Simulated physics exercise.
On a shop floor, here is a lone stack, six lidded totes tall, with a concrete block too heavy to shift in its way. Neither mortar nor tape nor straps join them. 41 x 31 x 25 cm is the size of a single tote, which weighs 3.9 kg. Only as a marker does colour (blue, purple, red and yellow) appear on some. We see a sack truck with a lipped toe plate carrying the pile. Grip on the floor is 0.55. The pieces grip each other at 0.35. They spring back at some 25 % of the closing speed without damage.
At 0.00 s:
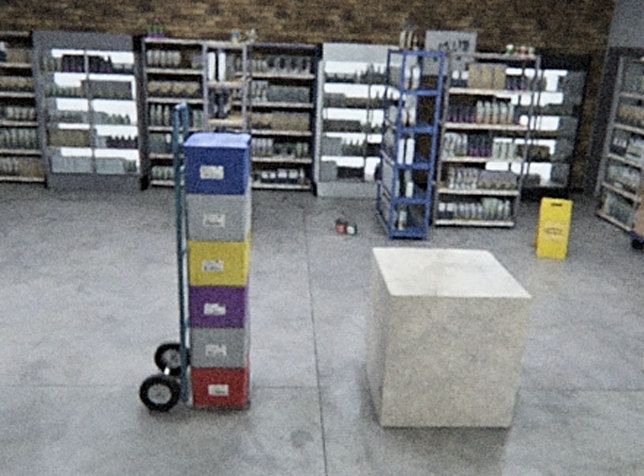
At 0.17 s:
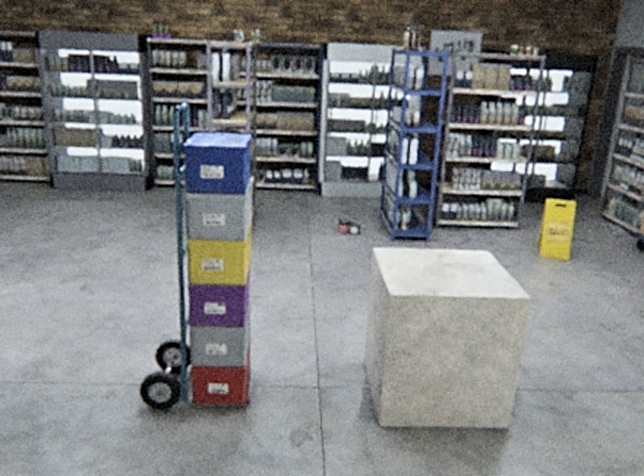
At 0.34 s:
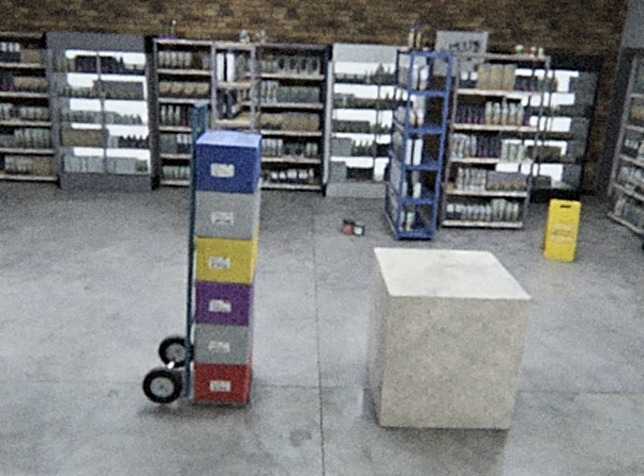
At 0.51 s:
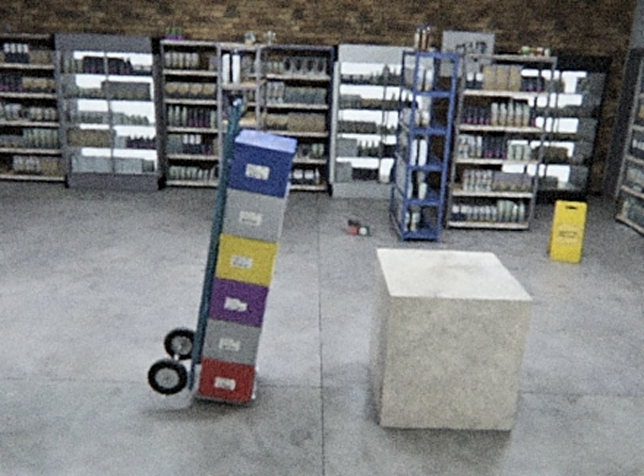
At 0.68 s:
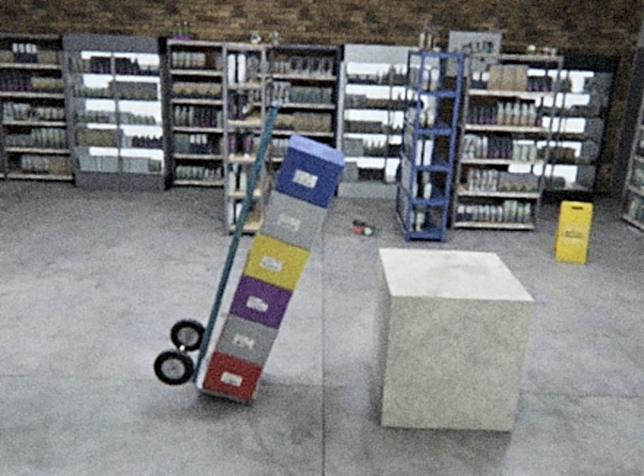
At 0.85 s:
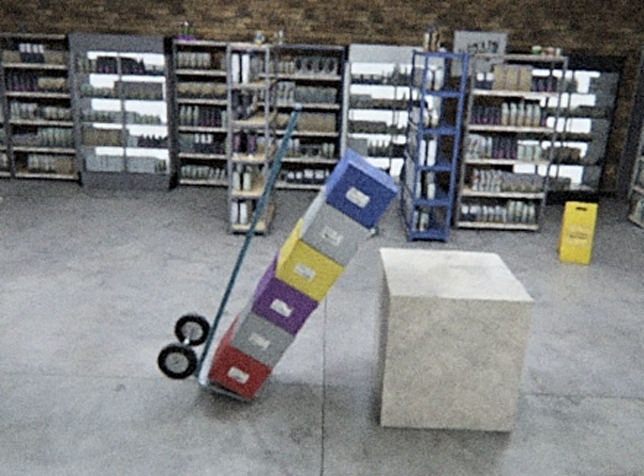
A sack truck carrying six stacked coloured totes tilting forward to the right, the stack leaning further and separating from its frame.
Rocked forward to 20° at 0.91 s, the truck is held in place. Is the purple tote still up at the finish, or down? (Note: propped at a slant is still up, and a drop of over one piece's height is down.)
Still up.
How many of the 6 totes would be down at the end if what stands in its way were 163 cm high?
That makes 0 in total.
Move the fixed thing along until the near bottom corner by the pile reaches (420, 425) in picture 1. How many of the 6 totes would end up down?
Under that change, 2.
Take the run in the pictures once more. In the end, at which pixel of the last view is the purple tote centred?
It finishes near pixel (321, 314) of the last picture.
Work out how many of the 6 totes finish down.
The total is 1.
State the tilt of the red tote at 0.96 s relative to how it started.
Tilt: Approx. 40°.
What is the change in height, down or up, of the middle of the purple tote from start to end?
I'd say it sits close to 15 centimetres lower by the end.
Around 0.96 s, none of the 6 totes down, 6 disturbed; purple tote tipped 41°; blue tote tipped 41°, 24 cm lower.
Around 1.46 s, 1 of the 6 totes down; purple tote tipped 46°, 13 cm lower; blue tote on its side.
Finally (2.5 s), 1 of the 6 totes down; purple tote tipped 46°, 13 cm lower; yellow tote tipped 46°, 19 cm lower; red tote tipped 46°. Seen by the last camera, middles, purple tote near (321, 314), yellow tote near (350, 285).
